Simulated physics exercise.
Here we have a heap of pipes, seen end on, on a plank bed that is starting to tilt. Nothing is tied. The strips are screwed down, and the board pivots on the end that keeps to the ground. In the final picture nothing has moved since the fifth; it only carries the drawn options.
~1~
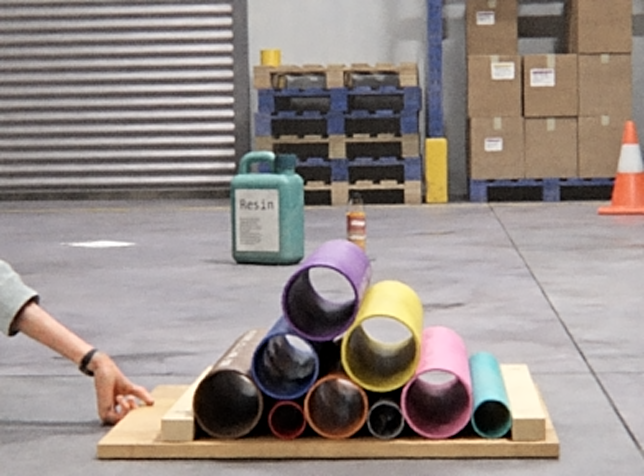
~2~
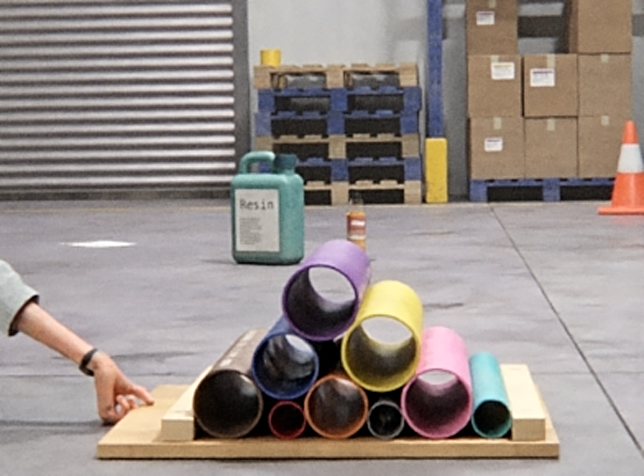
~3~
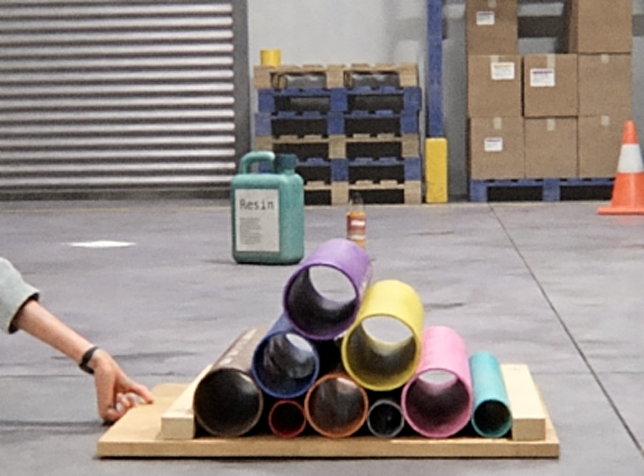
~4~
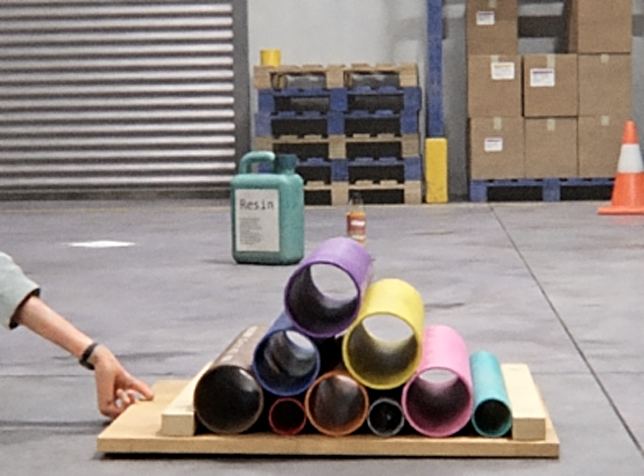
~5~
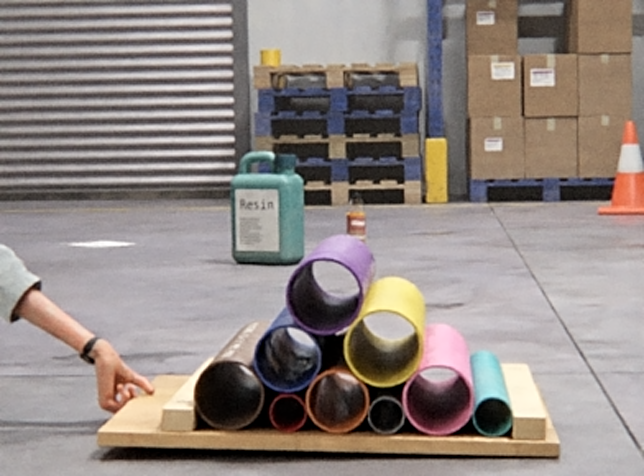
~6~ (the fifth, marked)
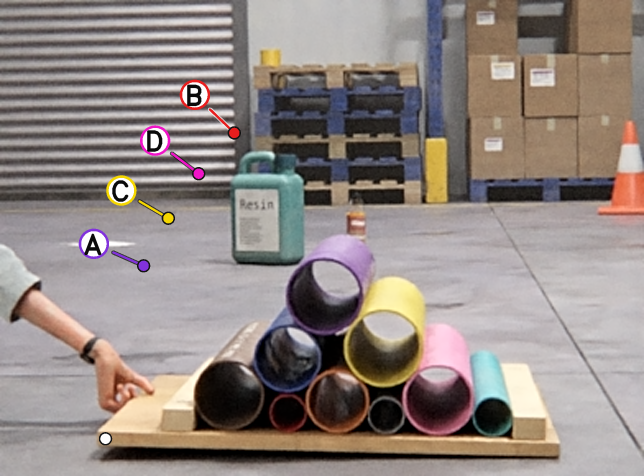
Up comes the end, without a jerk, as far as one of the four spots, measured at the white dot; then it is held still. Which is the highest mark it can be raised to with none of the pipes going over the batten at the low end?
It can be raised to D.
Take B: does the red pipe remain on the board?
Yes.
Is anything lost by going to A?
At A: No.
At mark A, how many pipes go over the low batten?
The count is none.
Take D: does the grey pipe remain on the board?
Yes, with D.
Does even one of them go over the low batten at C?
At C: No.
On the marked copy, A at (144, 266); B at (235, 133); C at (168, 218); D at (199, 174); the white dot at (105, 439).
Following D. Soon after the start, board at 20°.
Later, board at 38°.
In the end, board at 38°, none over the low batten.
As for the rest, A none over the low batten; B three over the low batten (yellow, blue, purple); C none over the low batten.
